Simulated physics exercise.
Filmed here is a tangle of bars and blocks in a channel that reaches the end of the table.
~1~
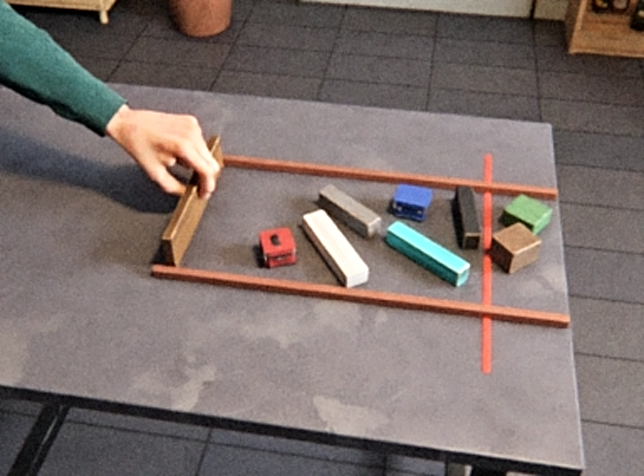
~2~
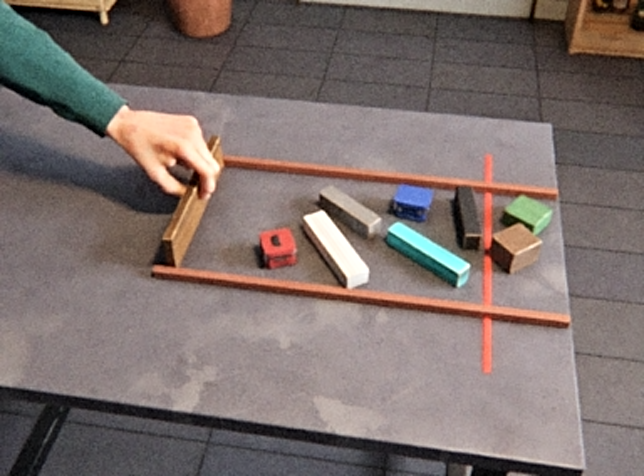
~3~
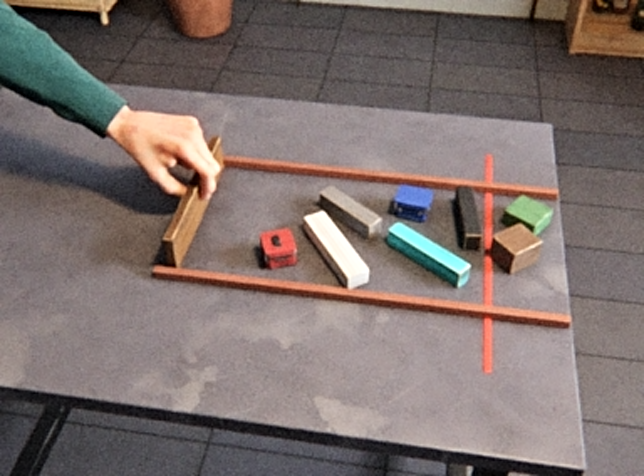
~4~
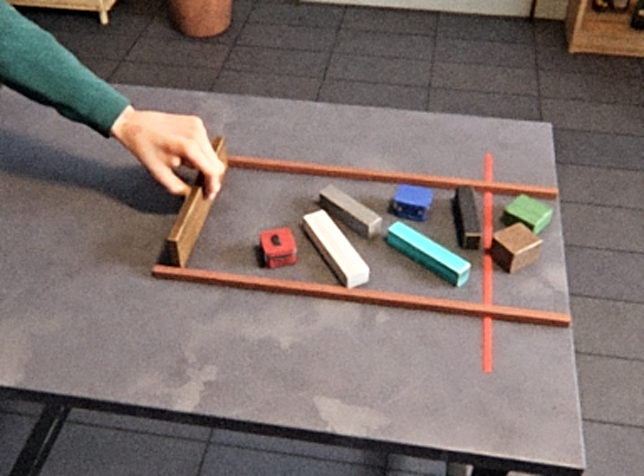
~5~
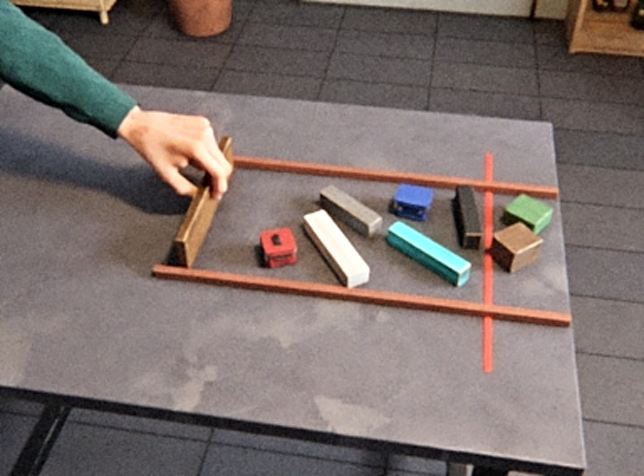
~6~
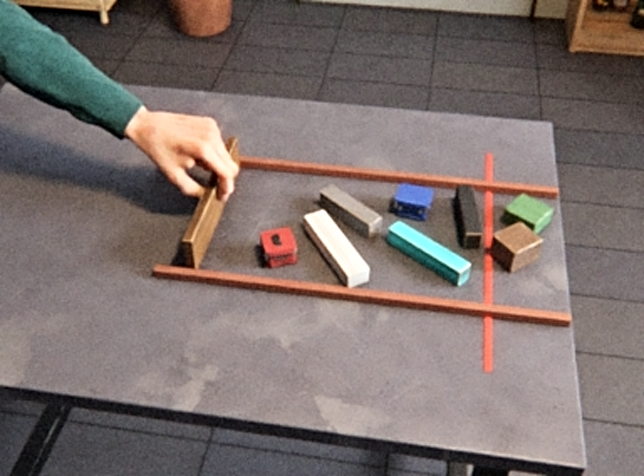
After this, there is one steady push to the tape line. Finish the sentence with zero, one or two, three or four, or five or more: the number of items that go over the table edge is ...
The number of items that go over the table edge is one or two.
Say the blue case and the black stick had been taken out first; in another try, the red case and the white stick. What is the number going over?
The answer is 0 and then 1.
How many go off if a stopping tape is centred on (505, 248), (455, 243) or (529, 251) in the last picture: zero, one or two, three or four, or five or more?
Number fallen at each tape, in order - three or four, no fall at all, three or four.
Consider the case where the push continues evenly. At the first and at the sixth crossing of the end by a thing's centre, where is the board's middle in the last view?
Roughly (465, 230) for the earlier crossing, roughly (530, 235) for the later one.
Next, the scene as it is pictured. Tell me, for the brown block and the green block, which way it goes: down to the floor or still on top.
Note: Brown block gone, green block gone.
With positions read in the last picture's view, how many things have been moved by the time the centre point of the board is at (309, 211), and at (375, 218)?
Moved so far: 2, later 5.
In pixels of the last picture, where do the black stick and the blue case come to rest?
First object about (555, 223); second object about (524, 203).
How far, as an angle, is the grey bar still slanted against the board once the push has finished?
It sits some 30° out of line.
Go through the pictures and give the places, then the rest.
In the first frame, green block (526, 216); brown block (514, 249); black stick (467, 217); board (195, 199); tape (488, 247).
In the second frame, brown block (515, 249); white stick (335, 249).
In the third frame, black stick (468, 218); board (196, 200).
In the fourth frame, green block (527, 216); turquoise stick (427, 254).
In the fifth frame, brown block (515, 248); blue case (413, 203).
In the sixth frame, green block (527, 215); brown block (516, 247); black stick (468, 216); board (214, 201); tape (489, 246).
A little later, none off yet; green block at rest near (527, 215); brown block at rest near (516, 247); black stick at rest near (468, 216).
Next, none off yet; green block shifted a little near (545, 216); brown block shifted a little near (532, 252); black stick shifted a little near (513, 219).
When it is over, the number that fall off is one or two; down, brown block and green block.
